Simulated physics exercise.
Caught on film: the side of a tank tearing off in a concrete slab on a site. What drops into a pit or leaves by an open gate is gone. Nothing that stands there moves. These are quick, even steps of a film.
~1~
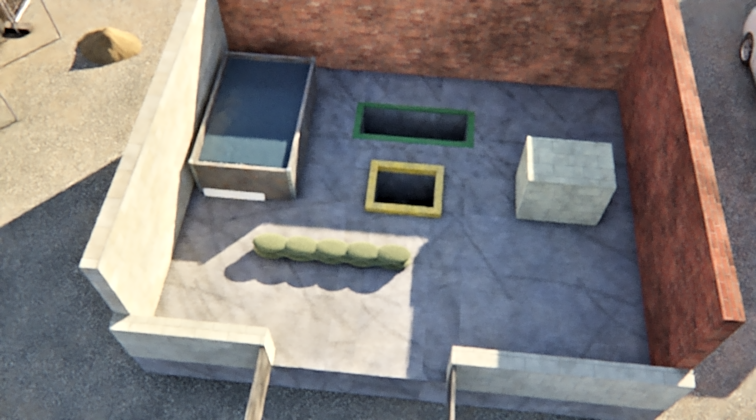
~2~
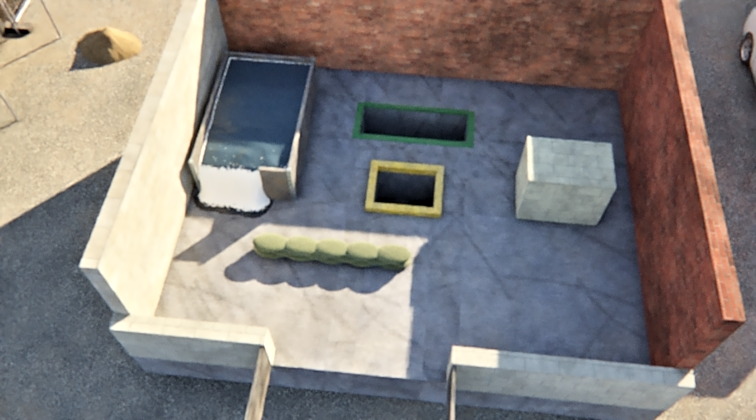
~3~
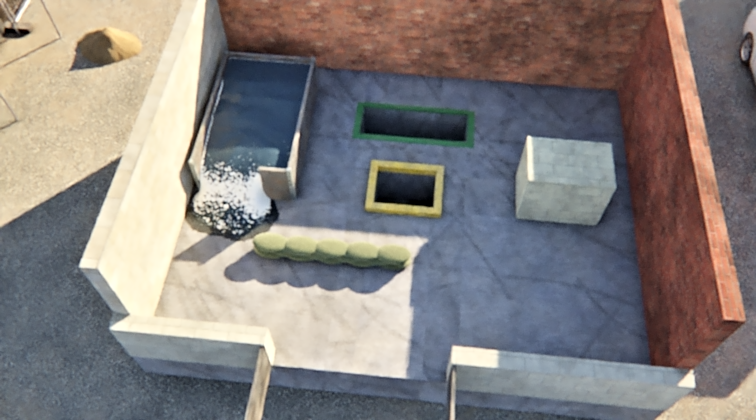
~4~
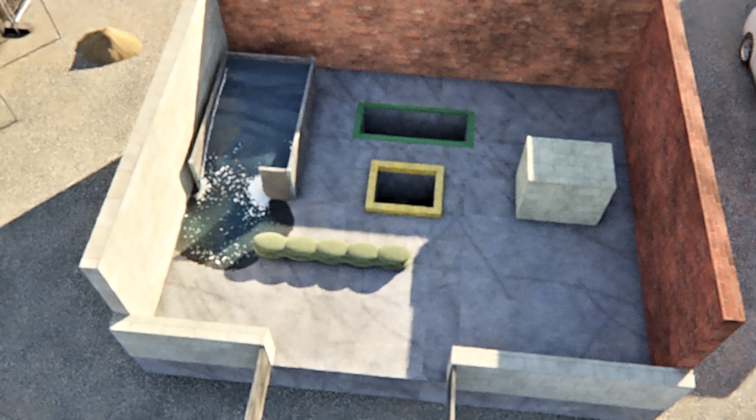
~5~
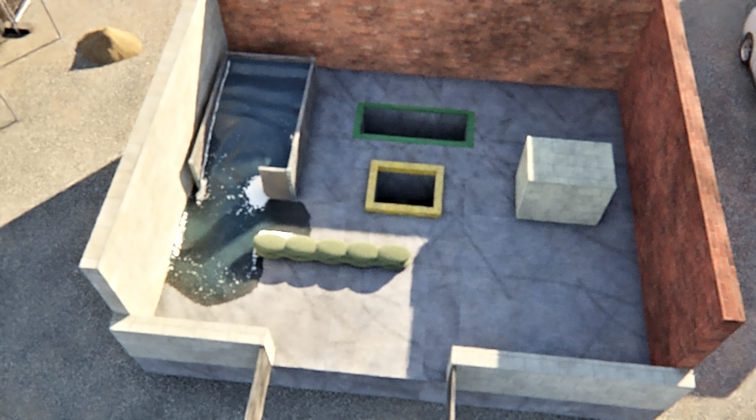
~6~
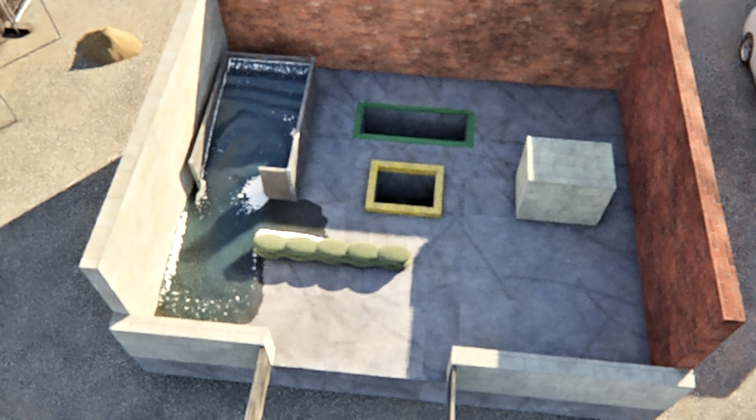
The video shows a water tank in the corner of a walled concrete slab as its near side opens and foamy water pours out, spreading across the floor toward the viewer, along the left wall and around green sandbags.
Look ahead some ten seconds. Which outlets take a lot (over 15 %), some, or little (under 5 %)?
The gate takes above 15 %; the yellow pit takes not even 5 %; the green pit takes not even 5 %.
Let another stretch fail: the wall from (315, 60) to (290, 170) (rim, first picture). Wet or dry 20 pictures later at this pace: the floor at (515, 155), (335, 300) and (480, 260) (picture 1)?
As listed: Awash, free of water, covered.
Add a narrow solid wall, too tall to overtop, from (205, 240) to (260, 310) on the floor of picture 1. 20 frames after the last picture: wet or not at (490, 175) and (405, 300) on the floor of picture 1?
As listed: Free of water, under water.
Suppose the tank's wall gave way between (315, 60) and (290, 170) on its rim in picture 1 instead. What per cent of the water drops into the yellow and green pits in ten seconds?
Roughly, in per cent: Yellow 14, green 45.
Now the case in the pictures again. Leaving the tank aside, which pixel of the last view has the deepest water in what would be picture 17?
Near (176, 327).
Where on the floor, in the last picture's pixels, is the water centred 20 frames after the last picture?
Close to (282, 230).
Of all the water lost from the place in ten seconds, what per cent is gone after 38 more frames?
Some 60 per cent.
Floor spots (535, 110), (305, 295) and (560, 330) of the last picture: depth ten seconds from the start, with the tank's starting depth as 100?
In that order: 8, 8 and 14 per cent.
A moment on, water covers 20 % of the floor; the gate 0 %, the yellow pit 0 %, the green pit 0 %.
Next, water covers 25 % of the floor; the gate 1 %, the yellow pit 0 %, the green pit 0 %.
Then, water covers 50 % of the floor; the gate 6 %, the yellow pit 0 %, the green pit 0 %.
Later, water covers 65 % of the floor; the gate 13 %, the yellow pit 0 %, the green pit 0 %.
In the end, water covers 80 % of the floor; the gate 22 %, the yellow pit 0 %, the green pit 1 %.
